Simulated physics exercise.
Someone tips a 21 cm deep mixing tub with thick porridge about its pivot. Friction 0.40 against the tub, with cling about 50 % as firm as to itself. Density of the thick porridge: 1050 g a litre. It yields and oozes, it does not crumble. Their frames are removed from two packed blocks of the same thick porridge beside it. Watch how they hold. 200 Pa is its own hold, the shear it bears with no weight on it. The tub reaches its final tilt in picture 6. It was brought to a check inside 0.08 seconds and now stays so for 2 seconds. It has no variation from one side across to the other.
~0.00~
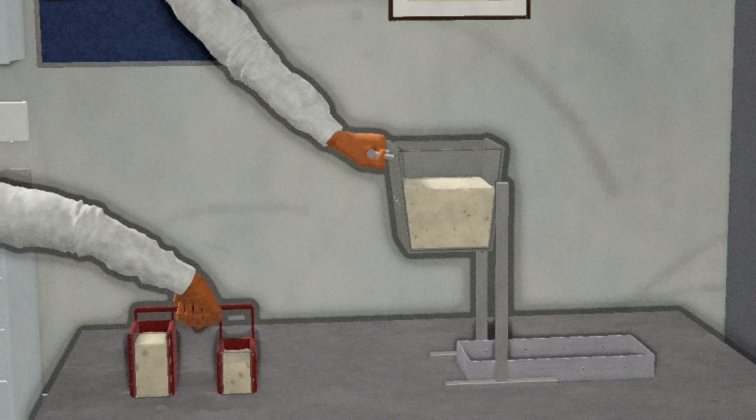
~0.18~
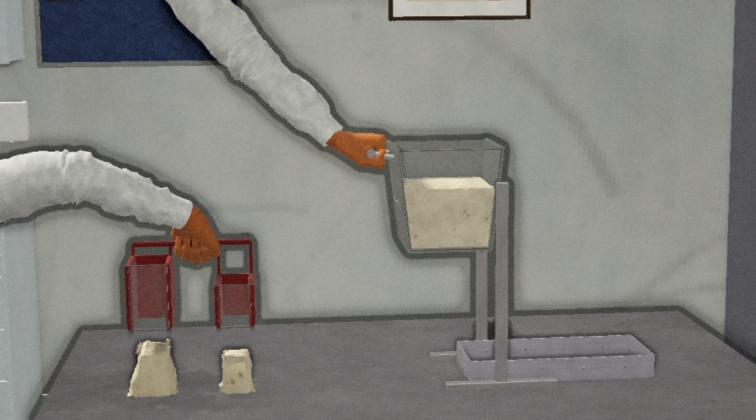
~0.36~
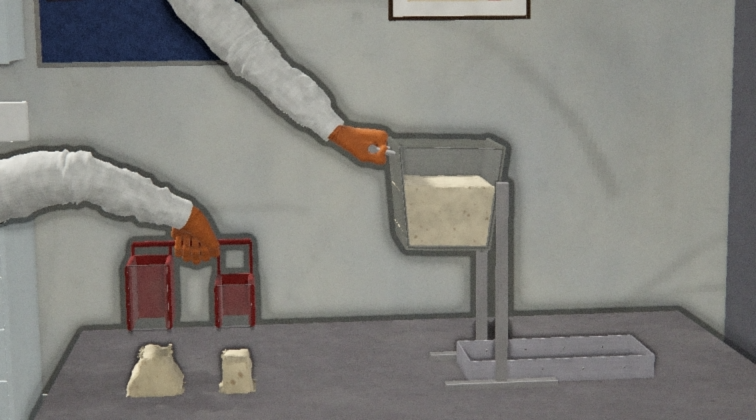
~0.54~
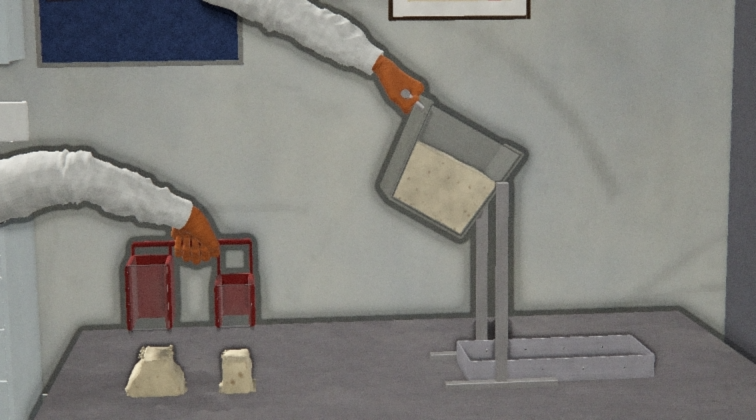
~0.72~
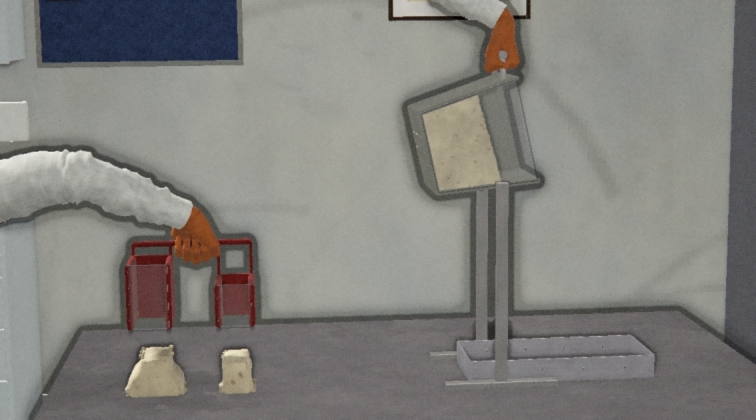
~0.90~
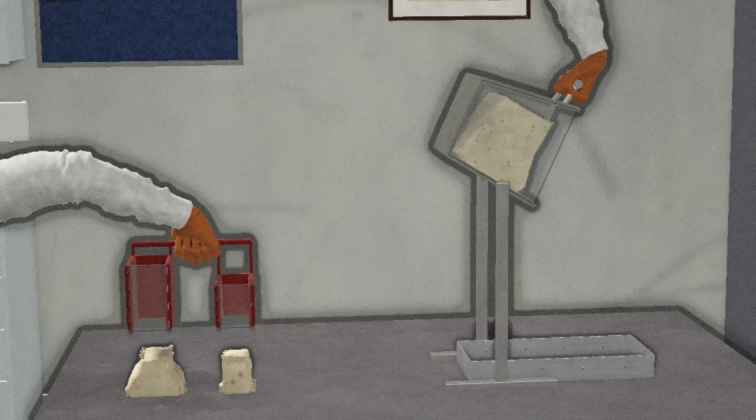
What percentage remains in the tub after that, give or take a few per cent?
0 %.
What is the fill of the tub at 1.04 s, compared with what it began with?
Some 40 per cent.
By 1.04 s, the tub is at 115 degrees and holds 42 %.
By 1.21 s, the tub is at 115 degrees and holds 0 %.
By 1.38 s, the tub is at 115 degrees and holds 0 %.
By 1.55 s, the tub is at 115 degrees and holds 0 %.
By 2.90 s, at the end, the tub is at 115 degrees and holds 0 %.
